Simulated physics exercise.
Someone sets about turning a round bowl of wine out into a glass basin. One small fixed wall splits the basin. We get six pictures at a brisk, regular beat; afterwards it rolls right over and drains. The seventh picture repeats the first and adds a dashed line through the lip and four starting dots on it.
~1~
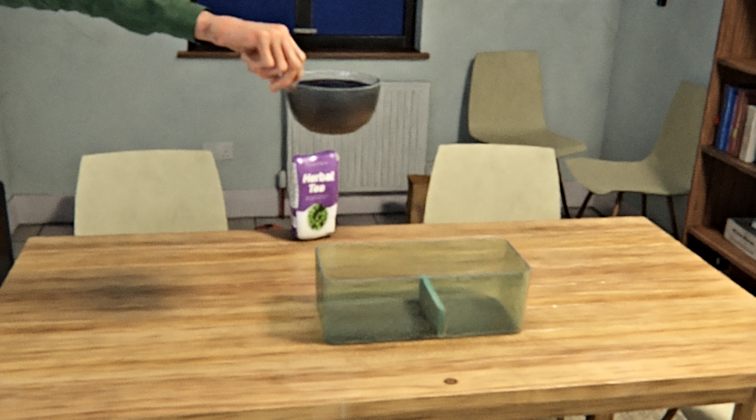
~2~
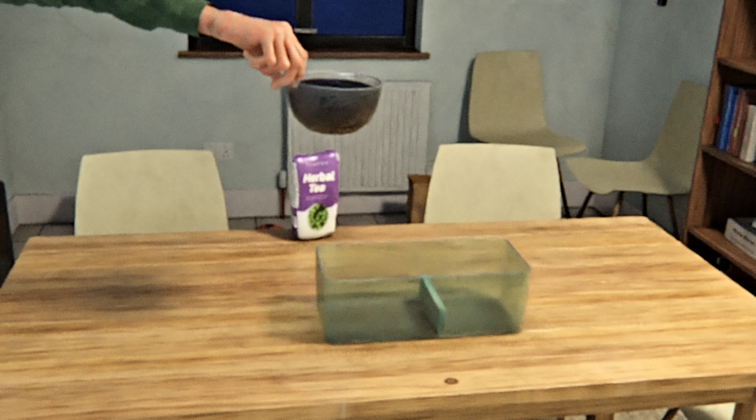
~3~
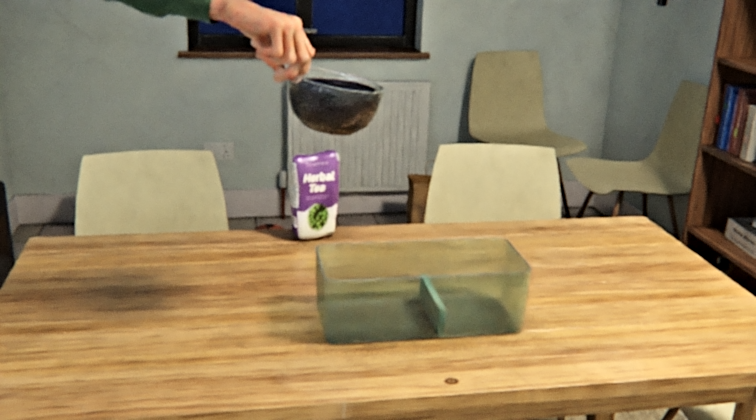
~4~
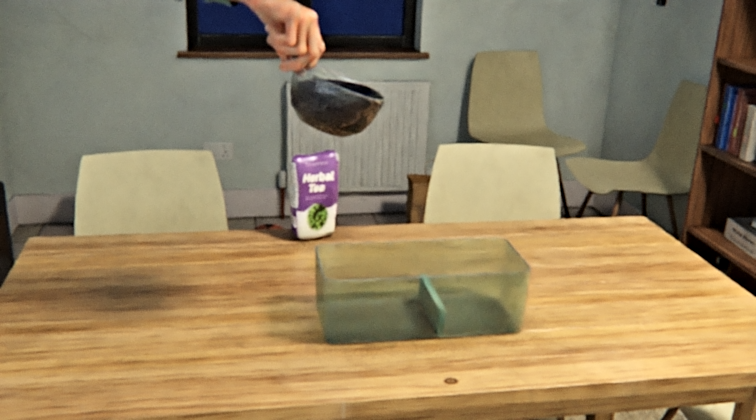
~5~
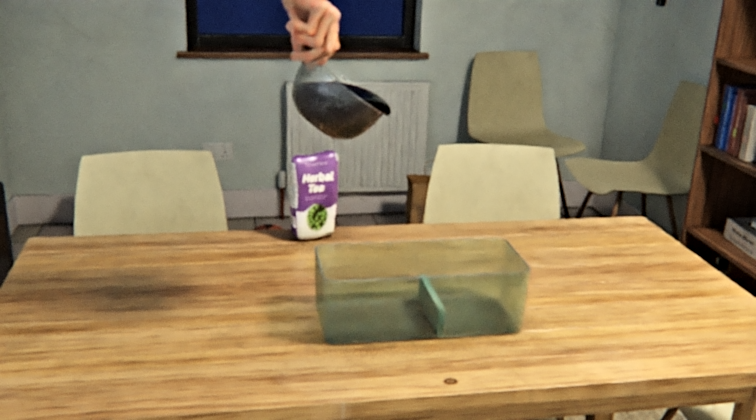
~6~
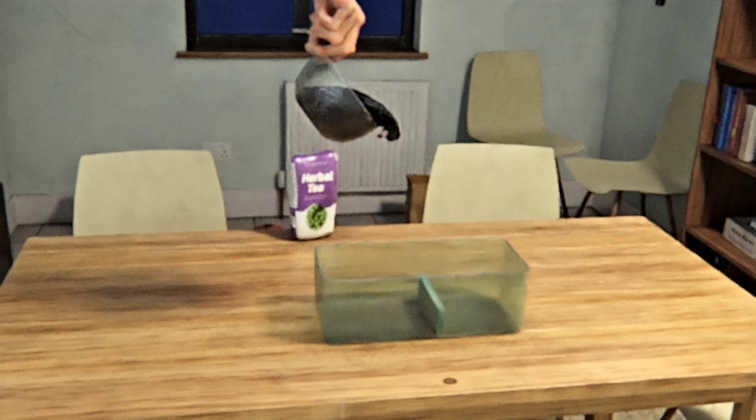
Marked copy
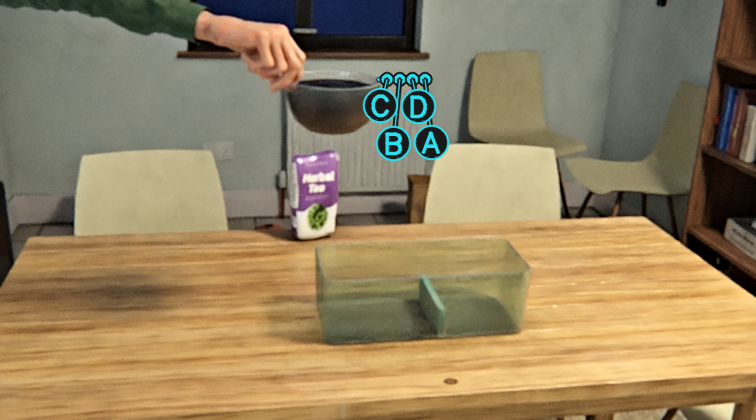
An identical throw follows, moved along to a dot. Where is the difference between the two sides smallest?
B is best.
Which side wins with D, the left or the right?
The right one.
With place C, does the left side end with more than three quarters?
No.
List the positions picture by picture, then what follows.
Upright, lip at (378, 79); basin from (324, 342) to (521, 330); top of the wall at (432, 291); nothing has left yet.
Tipped about 3°, lip at (379, 81); nothing has left yet.
Tipped about 10°, lip at (382, 87); nothing has left yet.
Tipped about 21°, lip at (383, 97); wine is over the lip, down to (383, 97).
Tipped about 36°, lip at (382, 110); wine is over the lip, down to (385, 114).
Tipped about 53°, lip at (377, 123); wine is over the lip, down to (390, 138).
On the marked copy, A at (425, 79); B at (399, 79); C at (387, 79); D at (412, 79).
Choosing A, about 25 % ends left of the wall and 69 % right of it; 6 % is lost outside.
Choosing B, about 44 % ends left of the wall and 51 % right of it; 5 % is lost outside.
Choosing C, about 60 % ends left of the wall and 33 % right of it; 7 % is lost outside.
Choosing D, about 31 % ends left of the wall and 66 % right of it; 3 % is lost outside.
